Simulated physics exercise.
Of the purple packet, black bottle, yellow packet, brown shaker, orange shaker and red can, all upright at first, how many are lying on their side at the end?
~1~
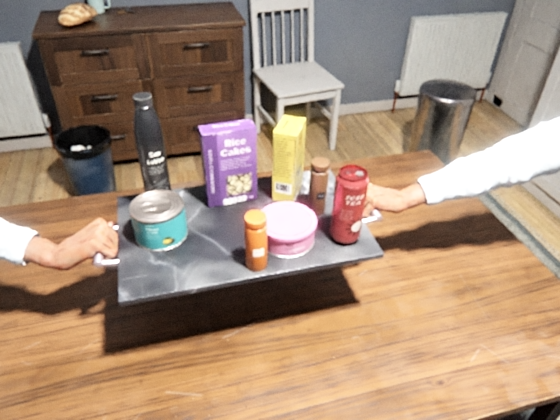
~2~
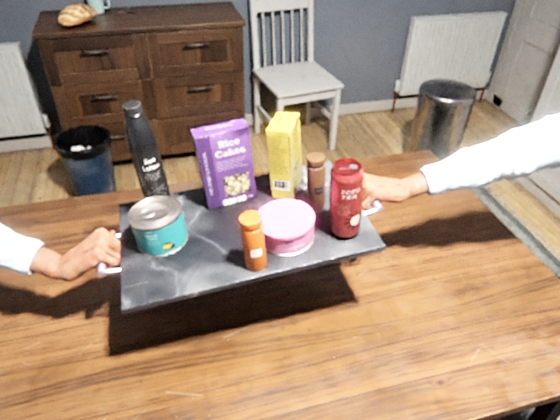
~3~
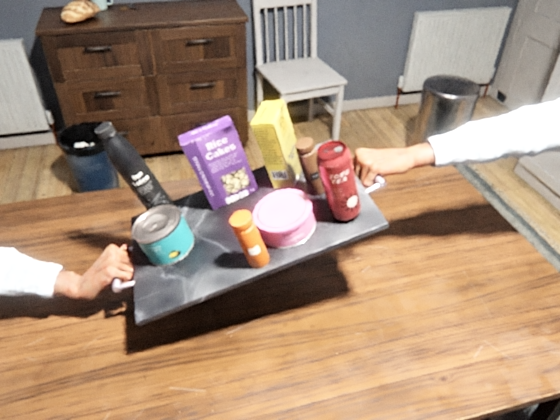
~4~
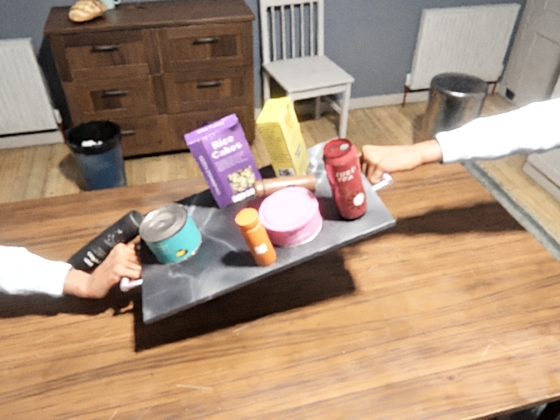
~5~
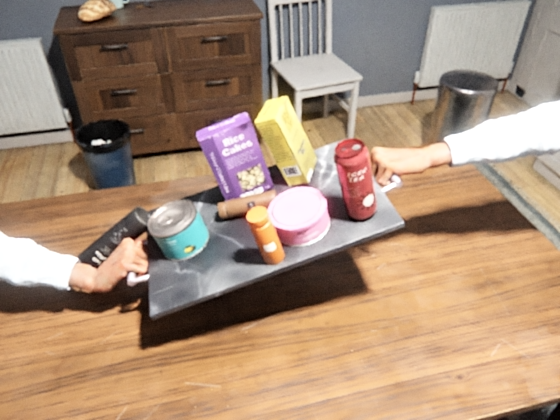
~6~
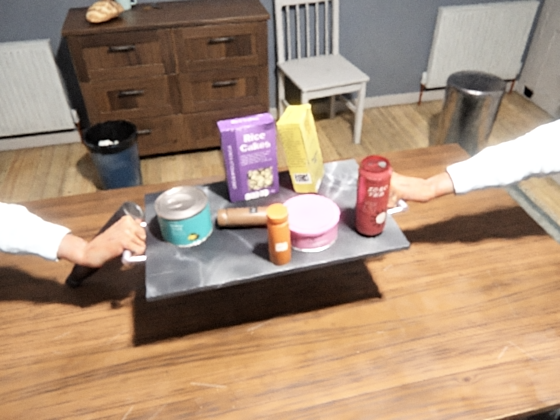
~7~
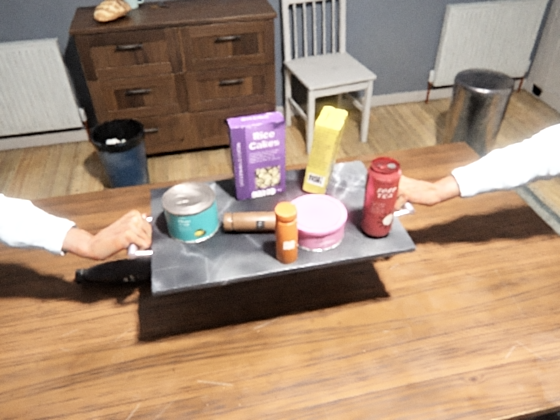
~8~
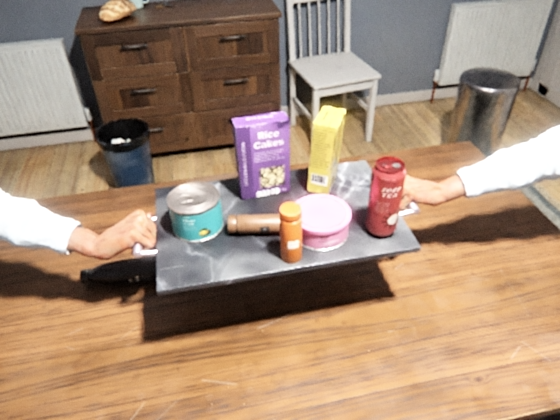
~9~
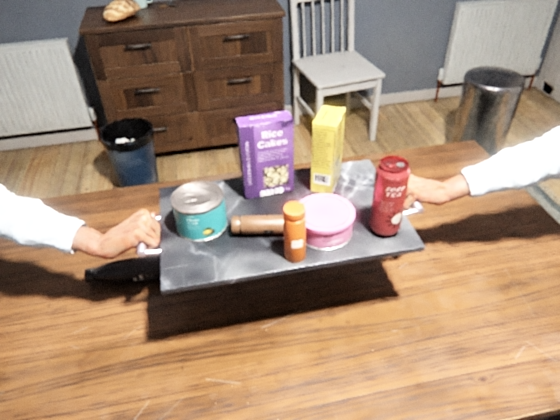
Two of them are lying on their side at the end. They are the black bottle, which is off the tray, and the brown shaker, which is still on it.
